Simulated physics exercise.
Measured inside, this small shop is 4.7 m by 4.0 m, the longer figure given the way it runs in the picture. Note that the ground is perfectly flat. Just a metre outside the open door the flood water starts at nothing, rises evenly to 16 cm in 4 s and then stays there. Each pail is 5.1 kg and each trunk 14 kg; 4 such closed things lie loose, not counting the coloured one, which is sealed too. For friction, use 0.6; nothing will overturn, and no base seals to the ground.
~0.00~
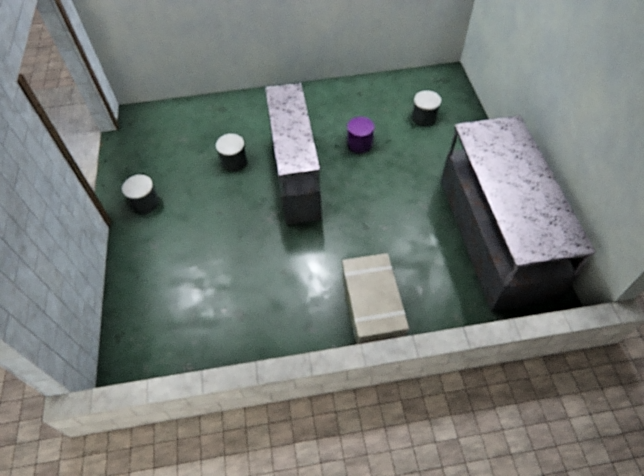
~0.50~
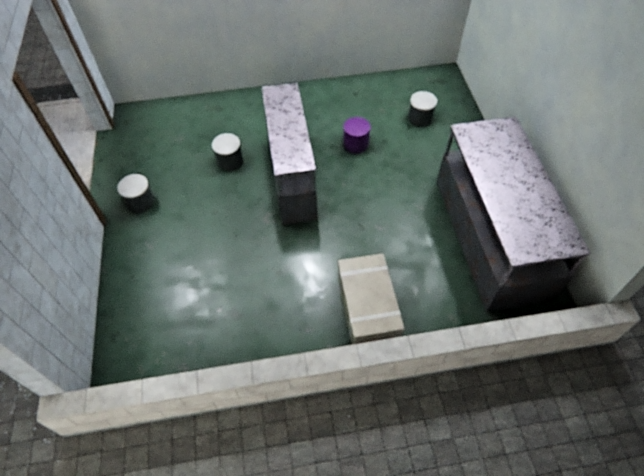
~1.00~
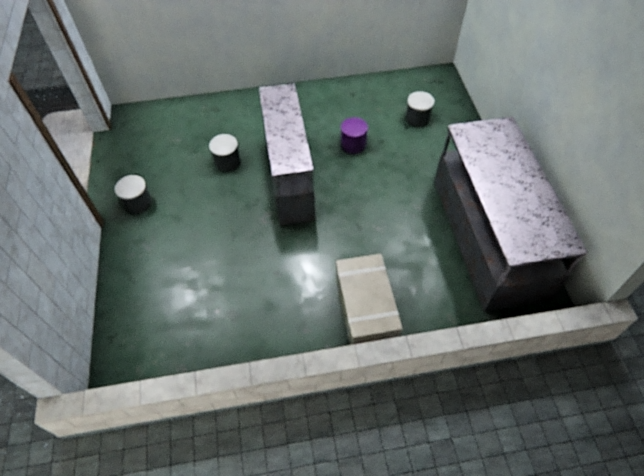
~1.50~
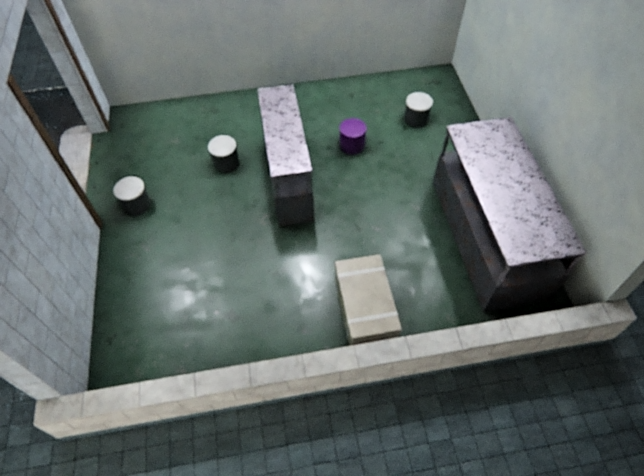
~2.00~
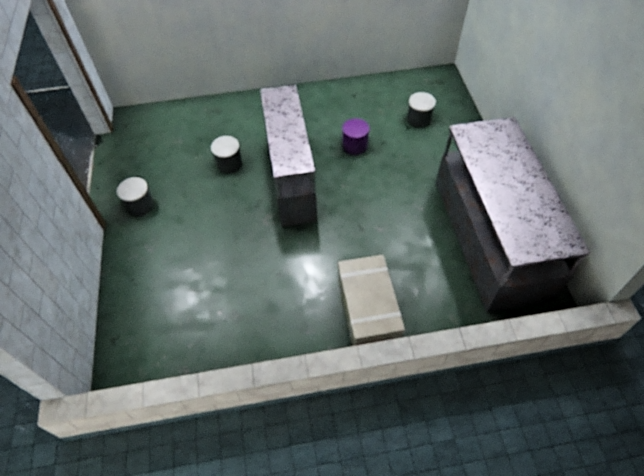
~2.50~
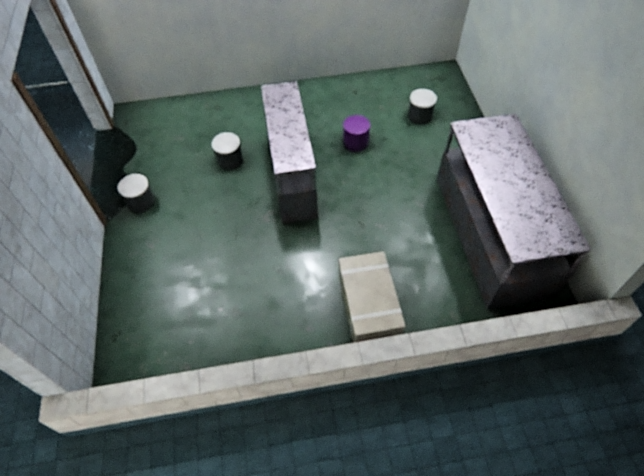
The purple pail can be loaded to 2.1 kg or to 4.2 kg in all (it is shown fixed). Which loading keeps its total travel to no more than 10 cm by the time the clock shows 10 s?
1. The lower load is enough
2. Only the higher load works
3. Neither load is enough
The answer is 1.
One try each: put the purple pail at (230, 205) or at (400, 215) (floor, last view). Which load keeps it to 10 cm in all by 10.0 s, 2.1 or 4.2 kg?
For the first start neither one suffices; for the second you need the heavier one.
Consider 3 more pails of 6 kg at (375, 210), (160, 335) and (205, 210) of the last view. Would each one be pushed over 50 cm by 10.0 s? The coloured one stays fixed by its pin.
One by one: Not far enough, not far enough and too far.
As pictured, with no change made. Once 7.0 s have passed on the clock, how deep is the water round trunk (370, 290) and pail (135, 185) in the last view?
Some 2 cm at the first, some 4 cm at the second.
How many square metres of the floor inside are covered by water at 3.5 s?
Some 1.5 m2 of it.
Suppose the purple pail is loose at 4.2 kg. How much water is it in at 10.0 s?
Depth: Approx. 2 cm.
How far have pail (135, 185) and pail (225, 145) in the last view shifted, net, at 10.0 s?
In that order: 80 cm, 250 cm.
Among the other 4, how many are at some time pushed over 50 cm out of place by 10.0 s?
Counting them up, I find 2.
After 3.5 s the purple pail would be 0 cm from its start with 2.1 kg and 0 cm from its start with 4.2 kg; 0 cm of water round it then.
After 4.5 s the purple pail would be 0 cm from its start with 2.1 kg and 0 cm from its start with 4.2 kg; 0 cm of water round it then.
After 7.0 s the purple pail would be 0 cm from its start with 2.1 kg and 0 cm from its start with 4.2 kg; 1 cm of water round it then.
After 10.0 s the purple pail would be 1 cm from its start with 2.1 kg and 0 cm from its start with 4.2 kg; 2 cm of water round it then.
